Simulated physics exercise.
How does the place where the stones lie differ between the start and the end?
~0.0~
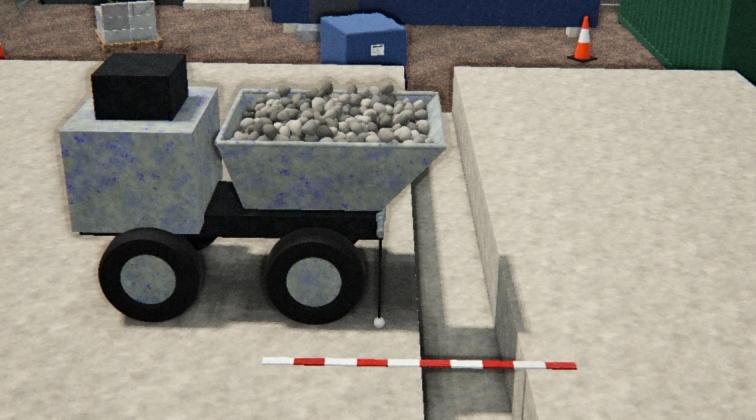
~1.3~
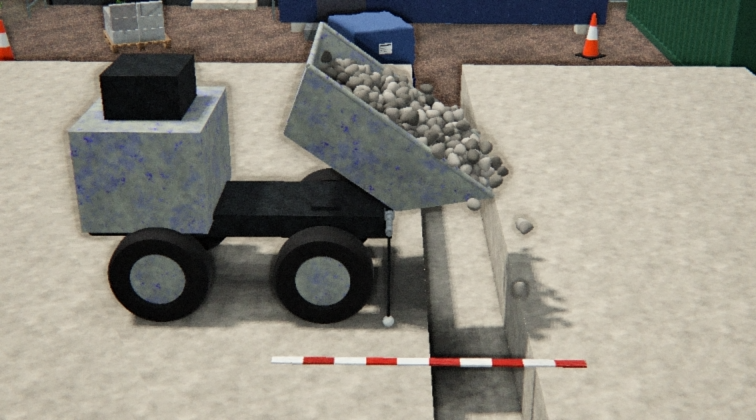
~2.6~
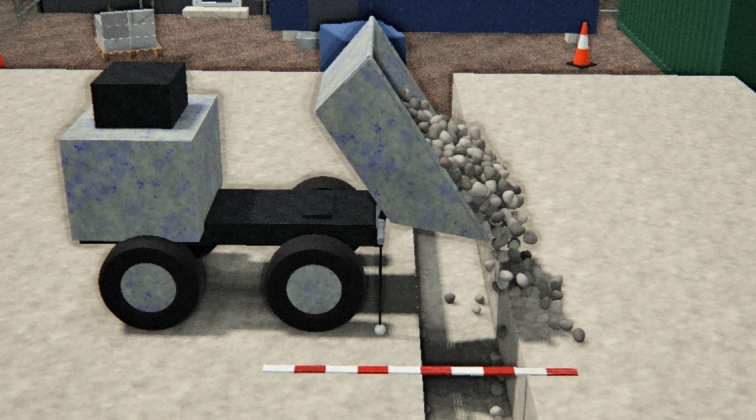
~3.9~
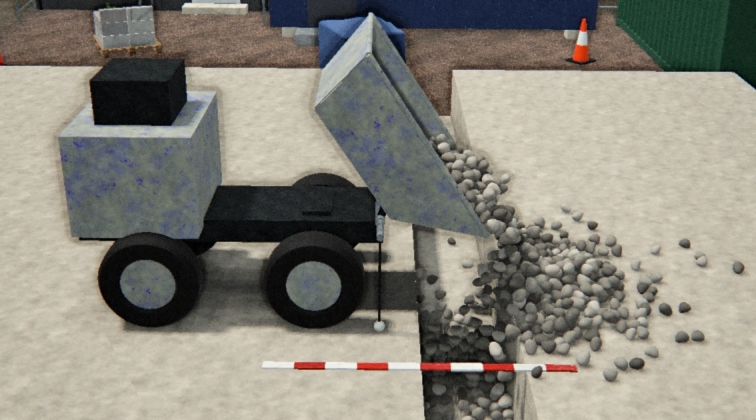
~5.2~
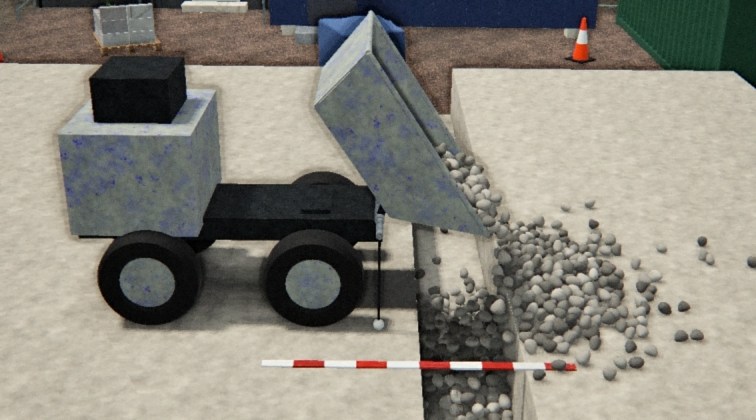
At the start the stones were all heaped in the level skip. By the end most had spilled down to the right, into the trench and onto the ground past it, with some still in the tilted skip.
